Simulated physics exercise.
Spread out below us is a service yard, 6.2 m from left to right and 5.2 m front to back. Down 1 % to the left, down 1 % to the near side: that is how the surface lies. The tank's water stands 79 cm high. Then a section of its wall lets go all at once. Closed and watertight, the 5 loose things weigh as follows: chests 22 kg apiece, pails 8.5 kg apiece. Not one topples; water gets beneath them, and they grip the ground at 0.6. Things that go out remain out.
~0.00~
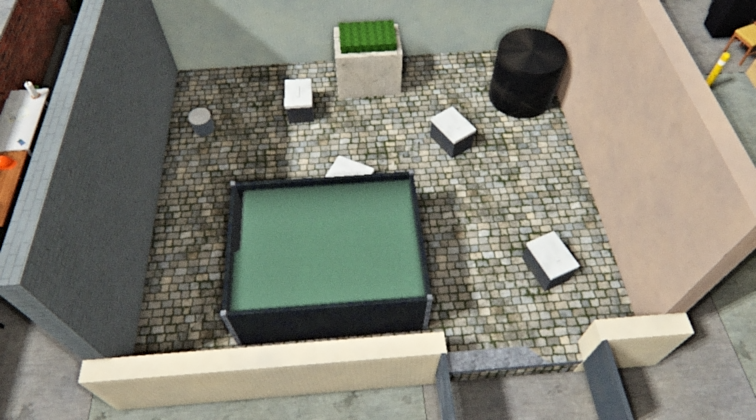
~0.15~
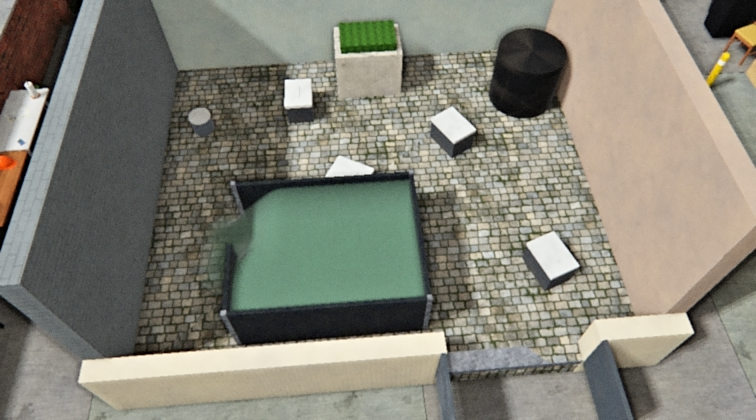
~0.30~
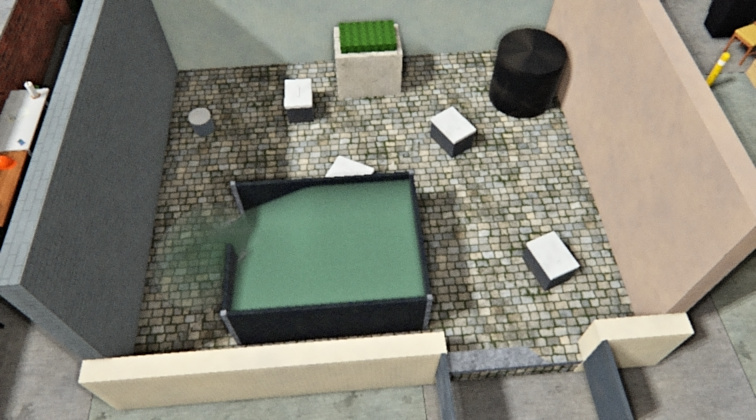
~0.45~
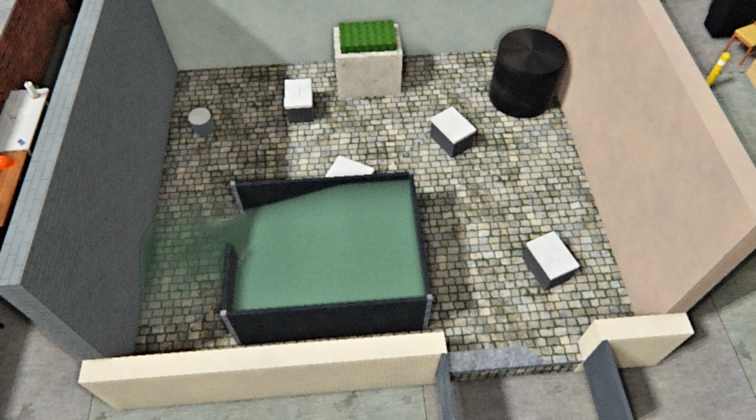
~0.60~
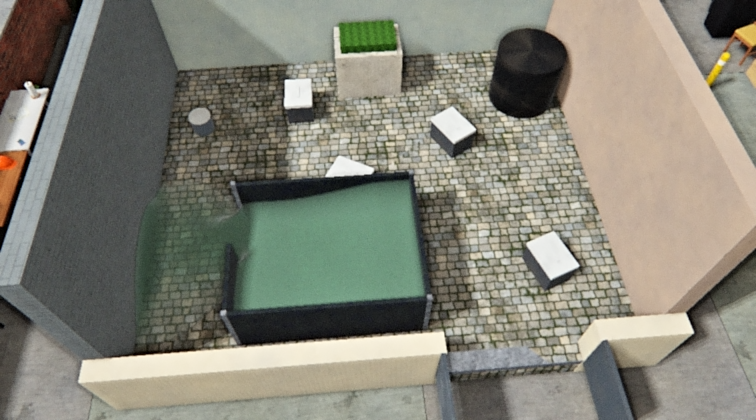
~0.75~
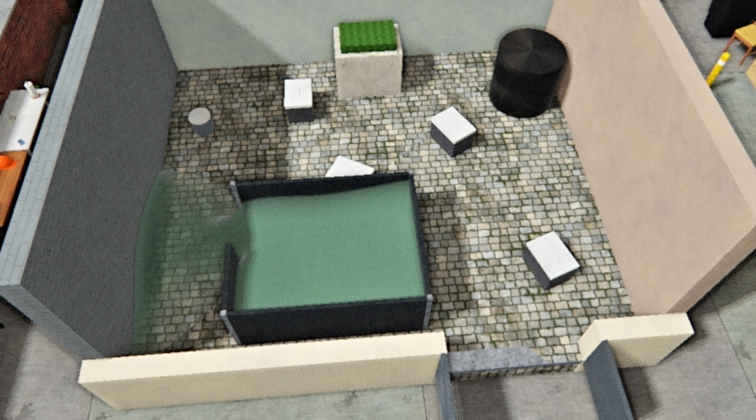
Green water burst out through the left side of a dark-walled tank in a cobbled yard, spread across the stones to the grey wall and fanned along it, while the blocks nearby stayed still.
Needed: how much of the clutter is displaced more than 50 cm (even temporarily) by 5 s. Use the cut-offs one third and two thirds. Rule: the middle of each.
One to two thirds.
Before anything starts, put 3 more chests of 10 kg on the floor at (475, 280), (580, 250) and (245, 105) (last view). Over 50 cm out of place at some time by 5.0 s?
Taking them one by one: It stays within, then it stays within, then it goes beyond.
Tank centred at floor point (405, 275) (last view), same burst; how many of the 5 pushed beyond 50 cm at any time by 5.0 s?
Count: 2.
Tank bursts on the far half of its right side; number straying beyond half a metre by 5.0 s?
In that case 2 of them.
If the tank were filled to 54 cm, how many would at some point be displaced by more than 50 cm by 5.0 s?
In that case the number is 1.
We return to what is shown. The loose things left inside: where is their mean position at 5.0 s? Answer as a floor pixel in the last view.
Around (397, 183).
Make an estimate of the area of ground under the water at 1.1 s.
Somewhere around 7.5 m2, roughly.
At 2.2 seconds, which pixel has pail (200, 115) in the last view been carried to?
Estimated pixel: Around (255, 59).
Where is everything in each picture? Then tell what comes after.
In the first frame, a chest at (350, 172) rests on the ground; a chest at (454, 124) rests on the ground; water covers 3.7 m2; 0 of 5 have shifted.
In the second frame, a chest at (350, 172), on the bottom; a chest at (454, 124) rests on the ground; water covers 4.3 m2; 0 of 5 have shifted.
In the third frame, a chest at (350, 172) rests on the ground; a chest at (454, 124) rests on the ground; 5.2 m2 under water; 0 of 5 have shifted.
In the fourth frame, a chest at (350, 172) rests on the ground; a chest at (454, 124), on the bottom; water covers 5.9 m2; 0 of 5 have shifted.
In the fifth frame, a chest at (350, 172), on the bottom; a chest at (454, 124), on the bottom; 6.1 m2 under water; 0 of 5 have shifted.
In the sixth frame, a chest at (350, 172) rests on the ground; a chest at (454, 124), on the bottom; water covers 6.4 m2; 0 of 5 have shifted.
After 1.1 s 0 of 5 are over 50 cm from their spots; 0 afloat.
After 2.2 s 1 of 5 are over 50 cm from their spots; 1 afloat.
After 3.5 s 1 of 5 are over 50 cm from their spots; 0 afloat.
After 5.0 s 2 of 5 are over 50 cm from their spots, and 2 have been at some point; 0 afloat.
